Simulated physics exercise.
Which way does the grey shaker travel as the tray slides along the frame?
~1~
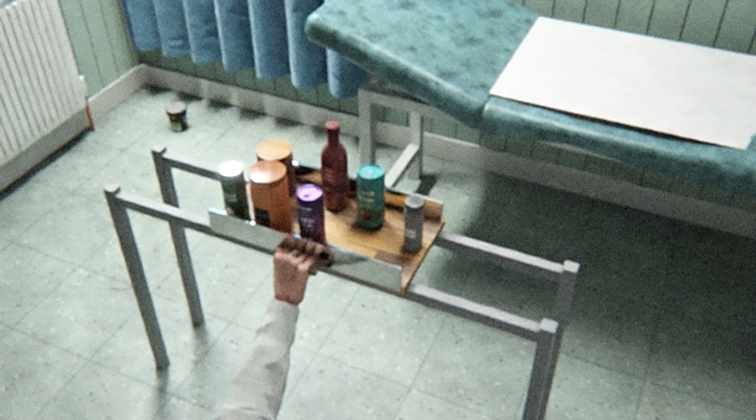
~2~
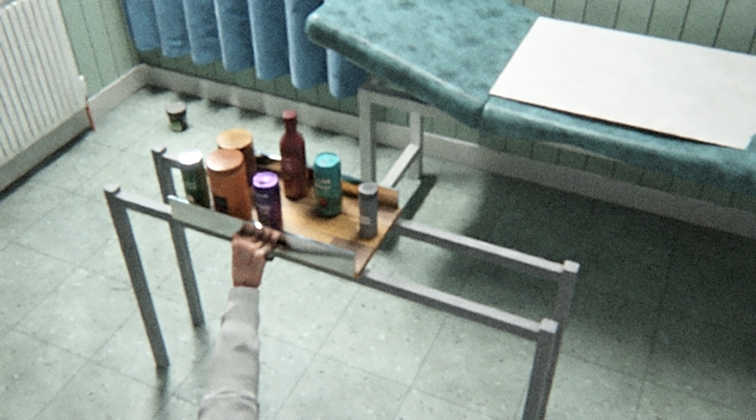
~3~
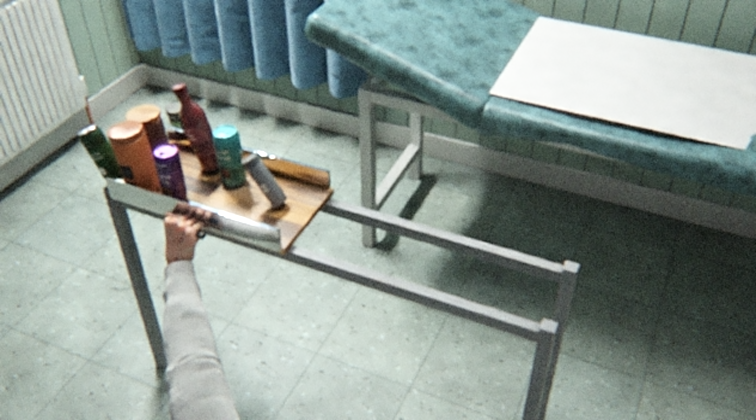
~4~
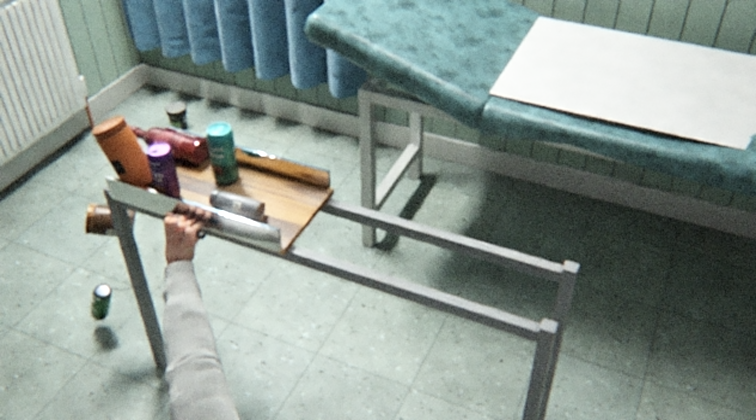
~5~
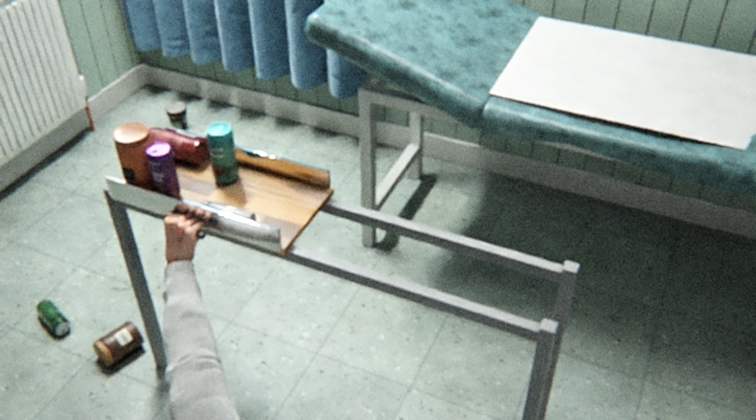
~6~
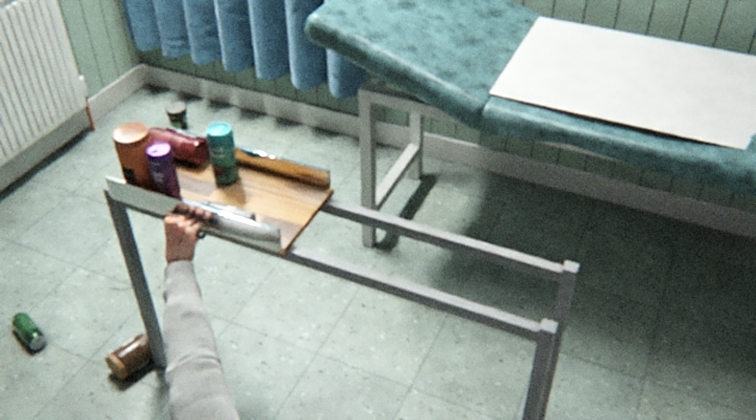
The grey shaker travels to the left along with the tray.
A wooden tray carrying seven loose containers slides left along a metal frame, with a hand gripping its near side, in a room with a teal padded couch. At first everything rides upright, but as the tray reaches the left end, the green can, the red bottle and the grey shaker lean over. The green can and the brown jar drop off the left end to the floor, while the red bottle and grey shaker topple on the tray. The orange jar tilts, then settles upright beside the purple and turquoise cans. The tray stays at the left, with the two fallen containers lying on their sides below.
